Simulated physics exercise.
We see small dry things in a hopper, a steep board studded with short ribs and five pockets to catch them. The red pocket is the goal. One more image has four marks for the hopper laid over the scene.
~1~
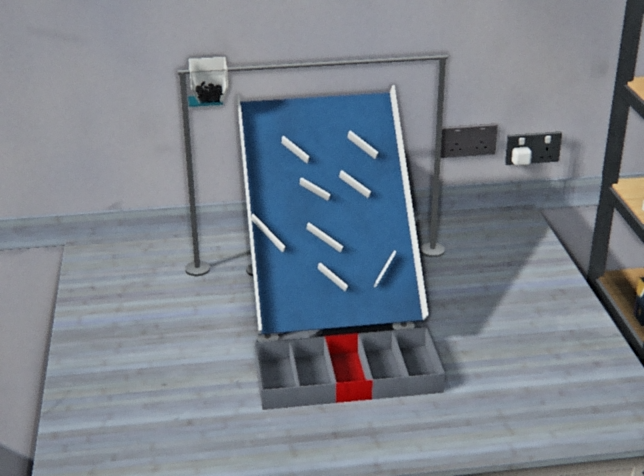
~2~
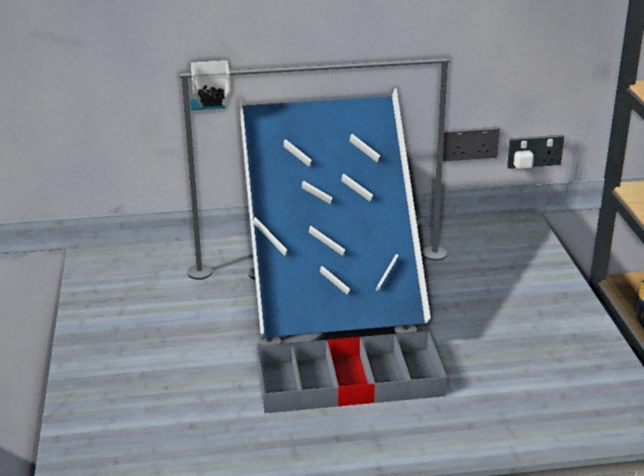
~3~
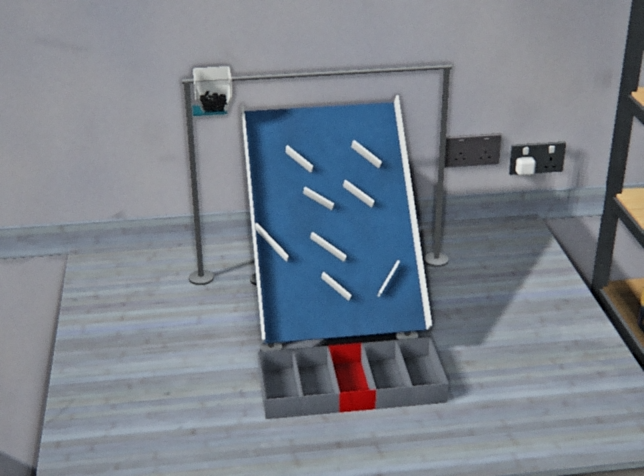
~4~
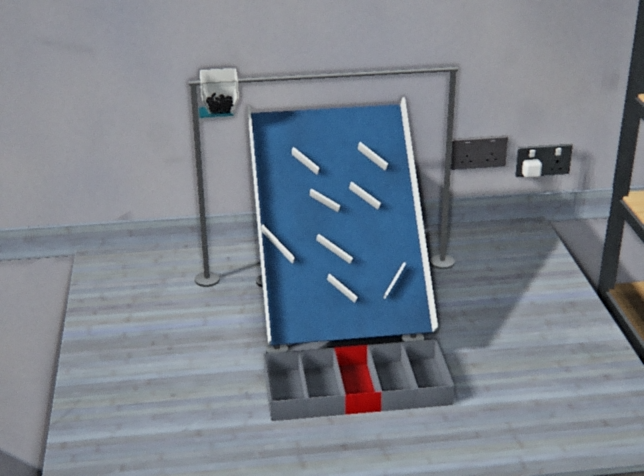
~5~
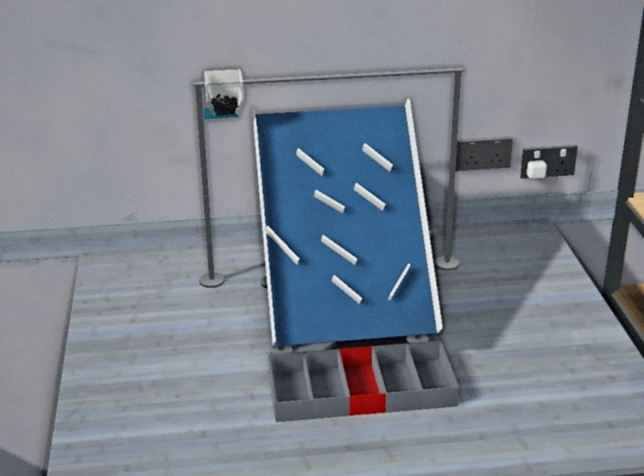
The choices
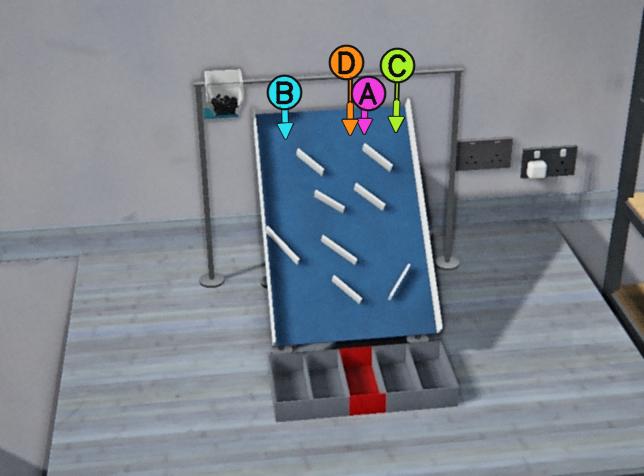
The camera drifts slightly, so that the whole view slides a little right and down, while nothing in the scene itself moves. It looks from the front and somewhat above at a pale wooden tabletop against a grey wall with sockets, shelving at the right edge. A steep blue board with white ribs stands above five pockets, the middle one red and the others grey, with a small clear hopper of black beans at upper left.
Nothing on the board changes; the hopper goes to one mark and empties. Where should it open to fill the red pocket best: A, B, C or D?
B.
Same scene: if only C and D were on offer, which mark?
D it is.
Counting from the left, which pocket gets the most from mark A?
The fifth from the left.
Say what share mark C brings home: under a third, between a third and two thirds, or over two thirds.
Mark C gives under a third.
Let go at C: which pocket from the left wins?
It is the fifth one.
On the marked copy, mark A meets the board at (364, 128); mark B meets the board at (285, 133); mark C meets the board at (396, 126); mark D meets the board at (350, 129).
Choosing A, a small part in the red pocket, most in other pockets, a stray few held on the board, a stray few outside the box.
Choosing B, about half in the red pocket, about half in other pockets.
Choosing C, a stray few in the red pocket, nearly all in other pockets, a small part outside the box.
Choosing D, a small part in the red pocket, most in other pockets, a small part held on the board.
